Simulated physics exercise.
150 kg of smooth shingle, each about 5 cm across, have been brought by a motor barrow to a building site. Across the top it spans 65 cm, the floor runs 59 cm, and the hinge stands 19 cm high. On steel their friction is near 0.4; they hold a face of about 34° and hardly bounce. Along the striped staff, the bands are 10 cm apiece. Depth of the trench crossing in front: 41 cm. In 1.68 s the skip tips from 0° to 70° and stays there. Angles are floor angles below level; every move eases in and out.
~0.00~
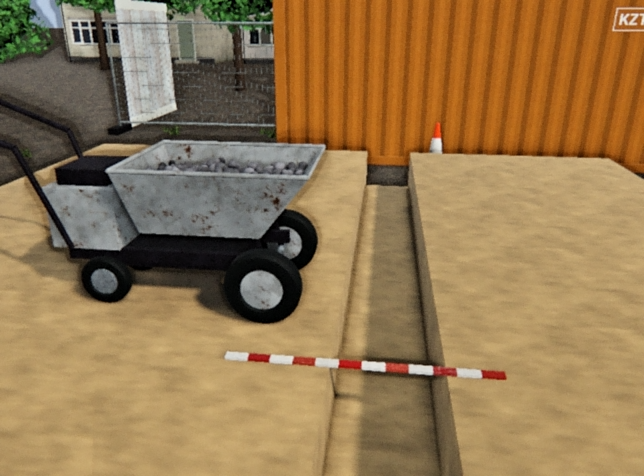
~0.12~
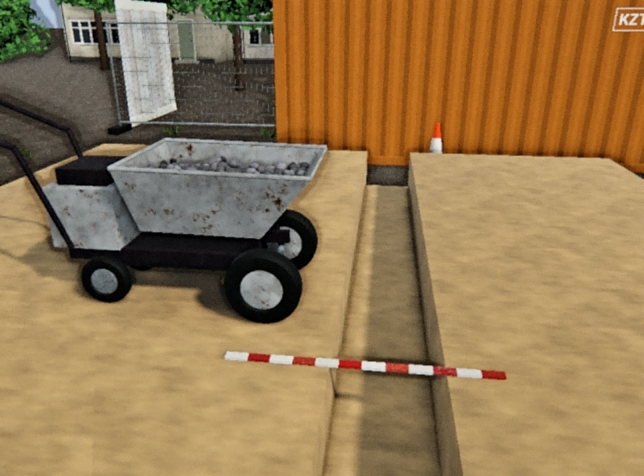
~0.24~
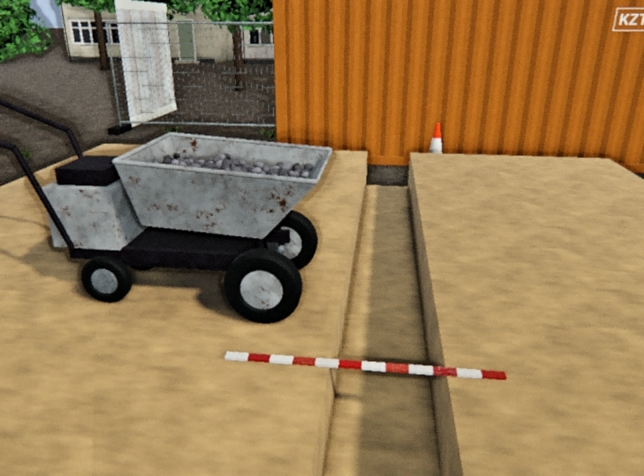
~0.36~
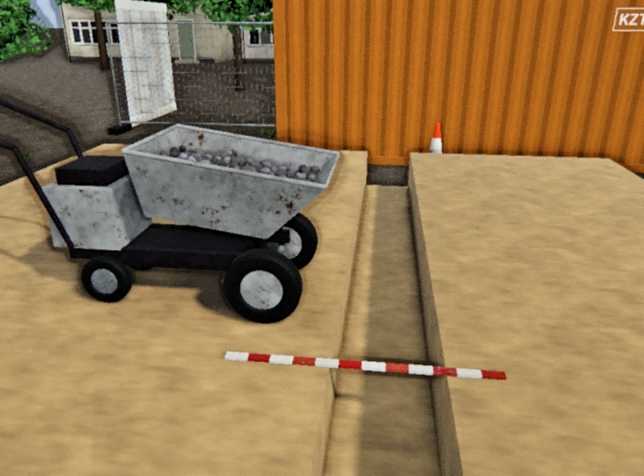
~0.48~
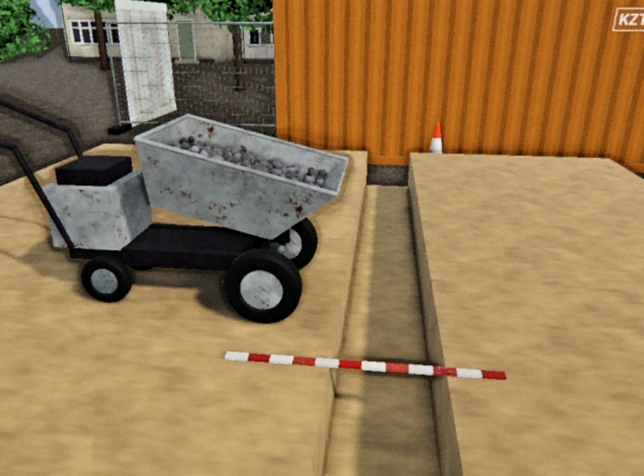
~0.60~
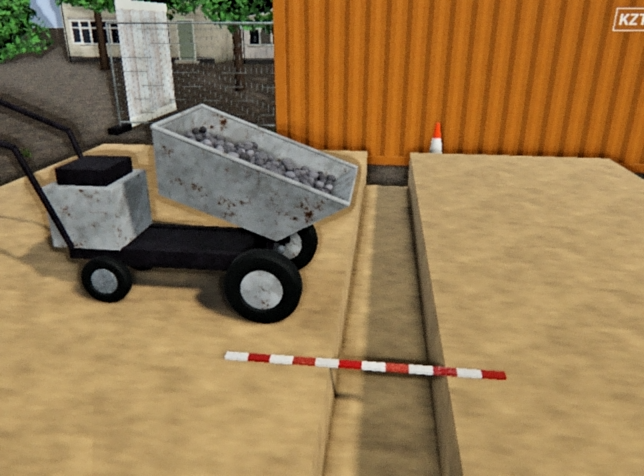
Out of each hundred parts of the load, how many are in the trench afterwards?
About 75 out of 100.
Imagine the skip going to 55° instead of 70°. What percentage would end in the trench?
Share in trench: Approx. 55%.
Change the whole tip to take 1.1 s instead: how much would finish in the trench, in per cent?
65 per cent.
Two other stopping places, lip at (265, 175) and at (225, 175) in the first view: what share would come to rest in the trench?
Around 100% for the first place and 95% for the second.
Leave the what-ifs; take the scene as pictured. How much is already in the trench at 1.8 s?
At that moment: Approx. 40 %.
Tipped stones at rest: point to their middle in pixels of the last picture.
At about pixel (410, 352) in the last view.
After 1.3 s the floor is at 59°; 99 % in the skip, 1 % in the trench; the foremost stones are at (403, 261).
After 1.8 s the floor is at 70°; 42 % in the skip, 40 % in the trench, 18 % past the trench; the foremost stones are at (532, 306).
After 2.1 s the floor is at 70°; 17 % in the skip, 58 % in the trench, 25 % past the trench; the foremost stones are at (604, 307).
After 4.1 s the floor is at 70°; 0 % in the skip, 75 % in the trench, 25 % past the trench; the foremost stones are past the picture's edge.
